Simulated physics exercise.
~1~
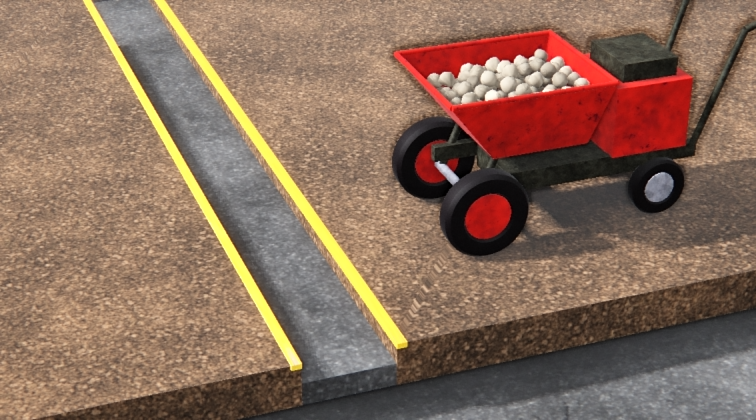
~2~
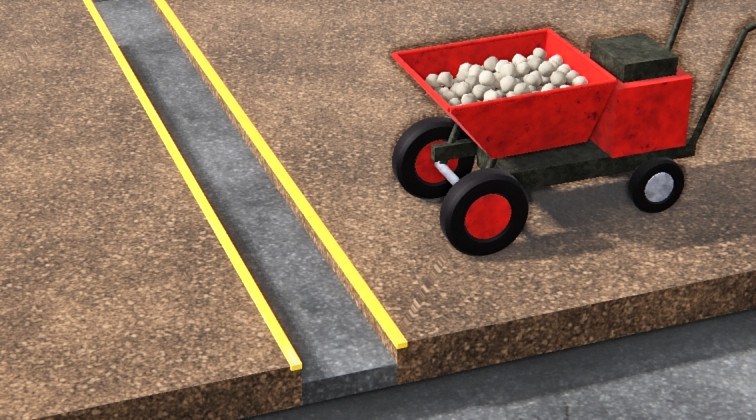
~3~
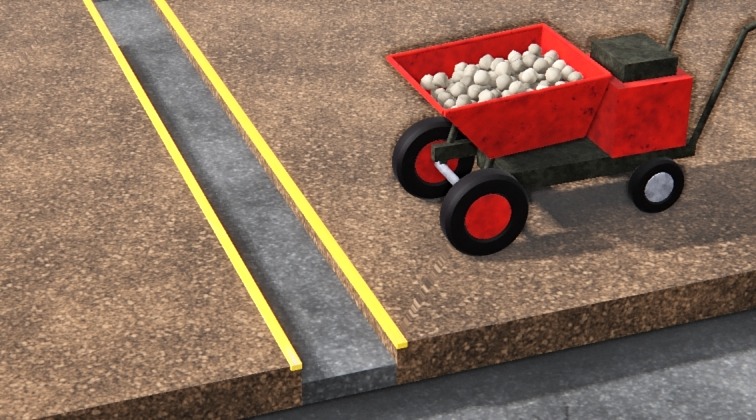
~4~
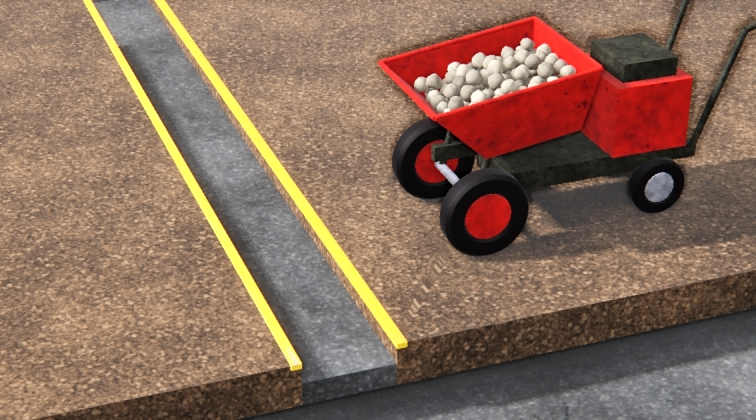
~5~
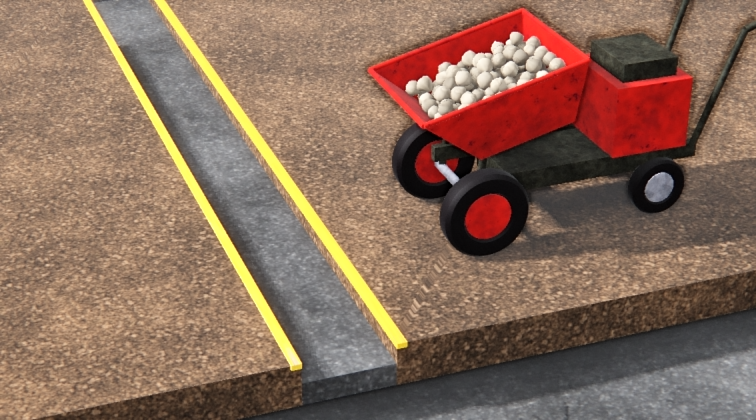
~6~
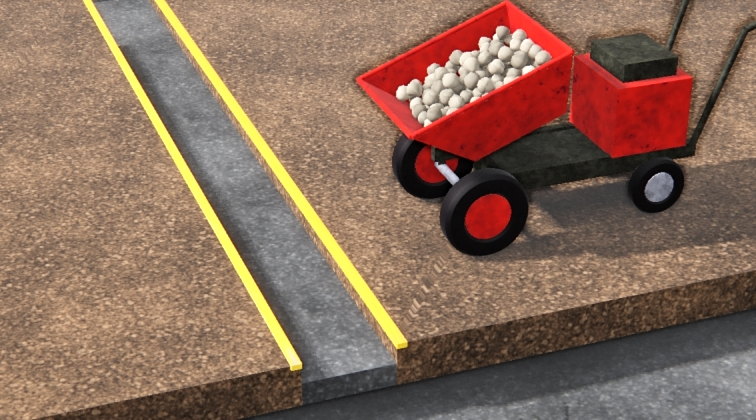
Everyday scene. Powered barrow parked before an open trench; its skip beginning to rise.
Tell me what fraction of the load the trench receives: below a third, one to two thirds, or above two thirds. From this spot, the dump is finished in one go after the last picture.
The trench receives above two thirds.
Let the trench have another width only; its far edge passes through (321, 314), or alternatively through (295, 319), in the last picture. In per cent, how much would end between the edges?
40 % and 70 %, give or take.
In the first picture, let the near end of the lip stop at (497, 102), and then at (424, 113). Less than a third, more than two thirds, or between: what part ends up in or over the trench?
So the first position comes out as between a third and two thirds, the second as above two thirds.
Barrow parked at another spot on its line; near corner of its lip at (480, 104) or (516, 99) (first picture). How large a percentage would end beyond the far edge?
It comes out near 0 in a hundred for the first and near 0 in a hundred for the second.
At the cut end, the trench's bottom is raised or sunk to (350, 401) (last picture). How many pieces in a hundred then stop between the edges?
I'd put it at about 100 in a hundred.
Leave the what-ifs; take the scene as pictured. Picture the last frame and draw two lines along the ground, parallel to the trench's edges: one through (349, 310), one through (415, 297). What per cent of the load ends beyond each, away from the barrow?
I'd put it near 70 in a hundred, then near 90 in a hundred.
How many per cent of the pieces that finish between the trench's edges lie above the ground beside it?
I'd estimate around 30 %.
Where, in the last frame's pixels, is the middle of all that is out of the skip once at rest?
About (286, 261).
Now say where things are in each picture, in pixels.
The first frame shows lip of the skip at (452, 109), level; top of the load at (533, 82), river pebbles; first edge of the trench at (375, 304); far edge at (273, 324), the trench over half as wide as the skip, and shallow for its width.
The second frame shows lip of the skip at (450, 110), tipped barely; top of the load at (532, 81).
The third frame shows lip of the skip at (444, 113), tipped barely; top of the load at (527, 78).
The fourth frame shows lip of the skip at (435, 118), tipped a little; top of the load at (520, 75).
The fifth frame shows lip of the skip at (424, 126), tipped a little; top of the load at (524, 65).
The sixth frame shows lip of the skip at (412, 137), tipped clearly; top of the load at (511, 60); first edge of the trench at (375, 304); far edge at (273, 324).
Soon after the last picture, skip tipped steeply; all in the skip.
A little later, skip tipped right over; about half in the skip; a stray few short of the trench; about half in or heaped over the trench.
Later still, skip tipped right over; a small part in the skip; a stray few short of the trench; most in or heaped over the trench; a stray few beyond it.
At rest, skip tipped right over; a small part in the skip; a small part short of the trench; most in or heaped over the trench; a stray few beyond it.
